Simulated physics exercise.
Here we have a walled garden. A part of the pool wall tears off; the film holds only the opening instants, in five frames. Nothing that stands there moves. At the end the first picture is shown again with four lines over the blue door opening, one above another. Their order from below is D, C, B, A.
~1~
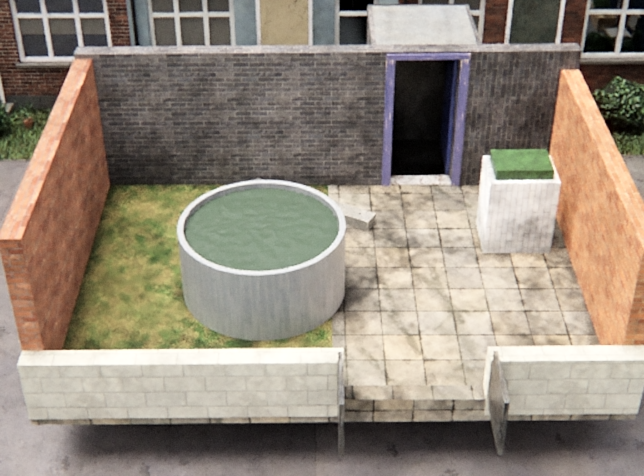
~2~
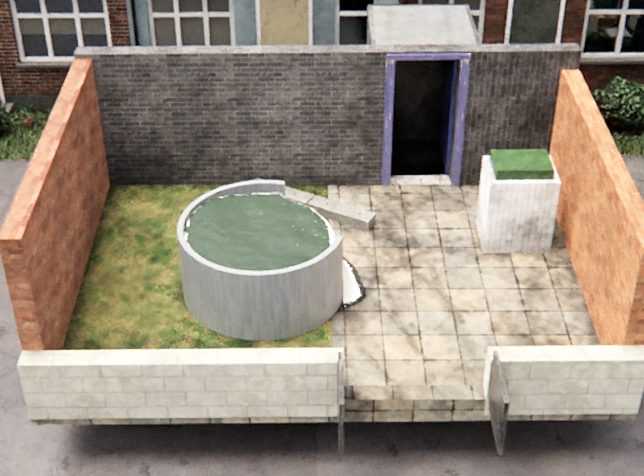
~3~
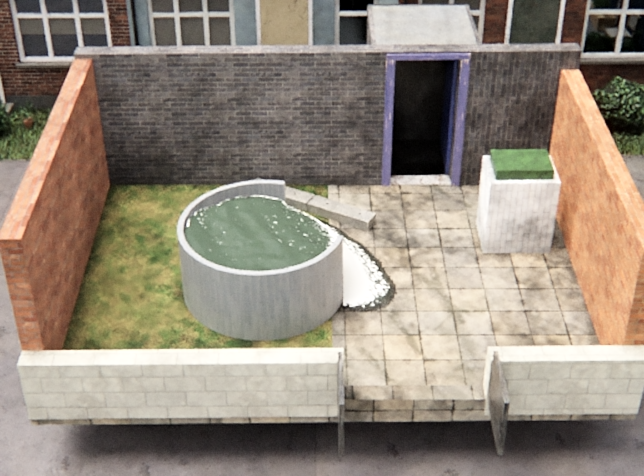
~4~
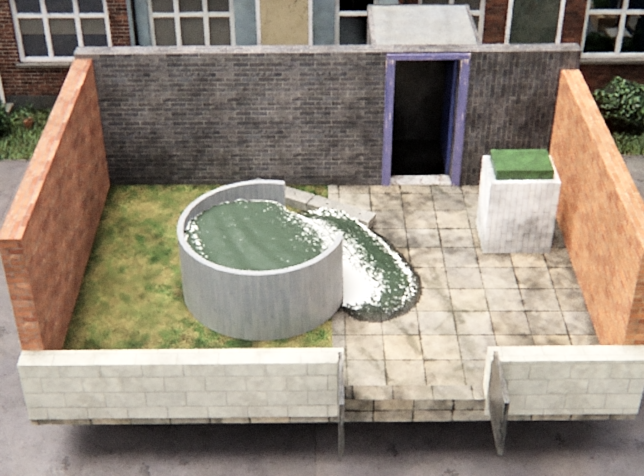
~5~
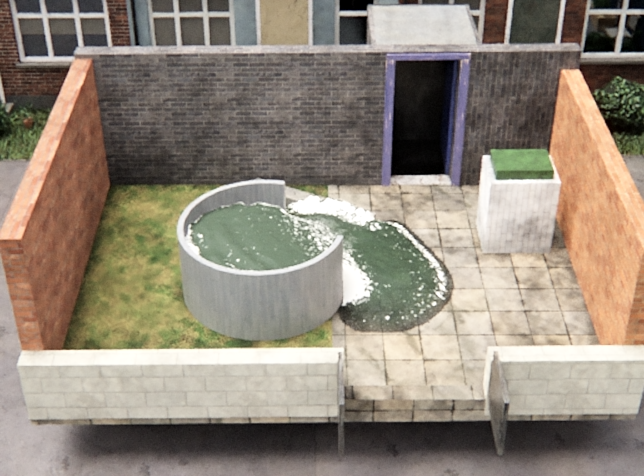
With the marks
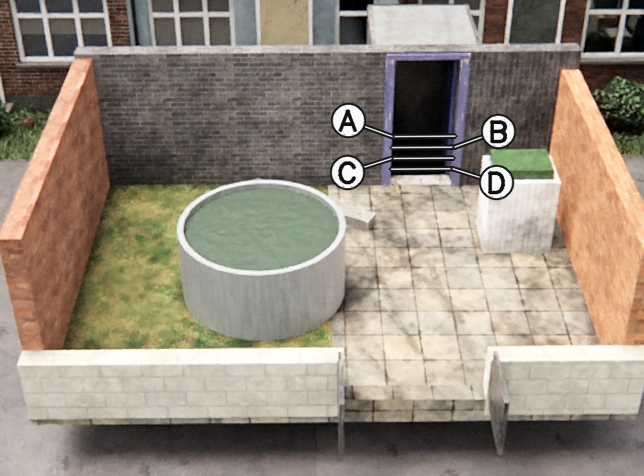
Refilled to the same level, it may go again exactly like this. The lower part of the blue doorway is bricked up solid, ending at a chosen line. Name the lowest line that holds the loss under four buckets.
D will do.
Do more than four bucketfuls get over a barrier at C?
No.
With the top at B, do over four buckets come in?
No.
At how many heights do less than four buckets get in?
All of them.
On the marked copy, A at (423, 136); B at (423, 147); C at (422, 158); D at (421, 168); from the bottom up D, C, B, A.
With A, nothing gets over.
With B, nothing gets over.
With C, nothing gets over.
With D, a splash gets over, under a bucket.
